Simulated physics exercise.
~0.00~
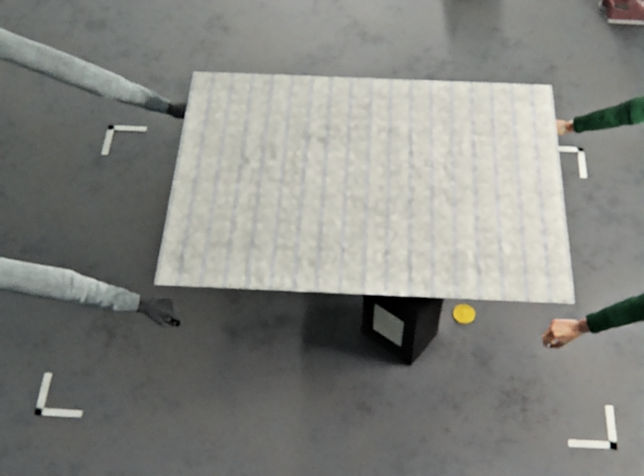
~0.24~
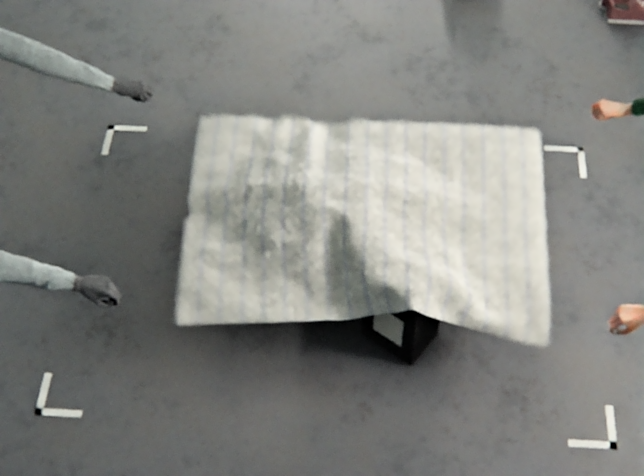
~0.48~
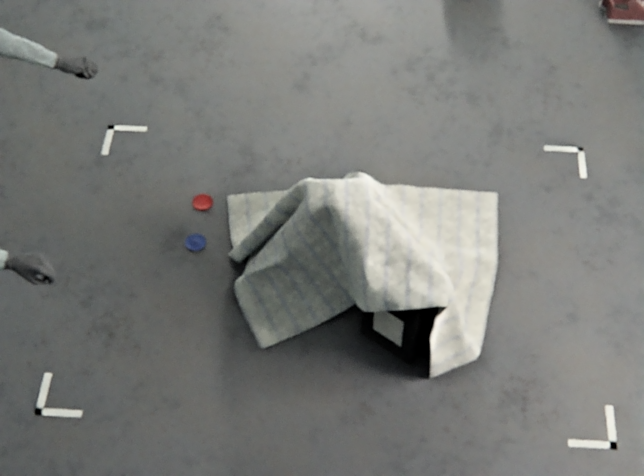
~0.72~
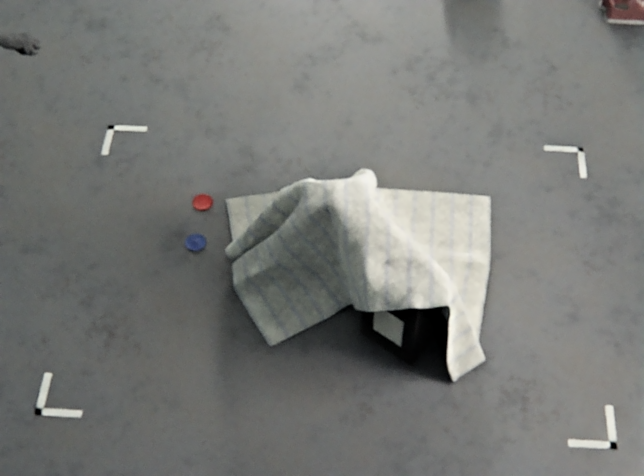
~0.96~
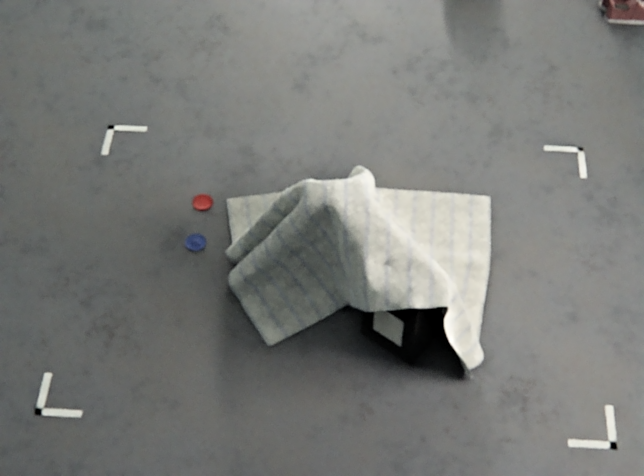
We see two pairs of hands holding a pale dust sheet level above a grey floor, then letting go; it drops and drapes in peaks over upright objects, one a black carton still partly showing, while red and blue discs lie uncovered to the left.
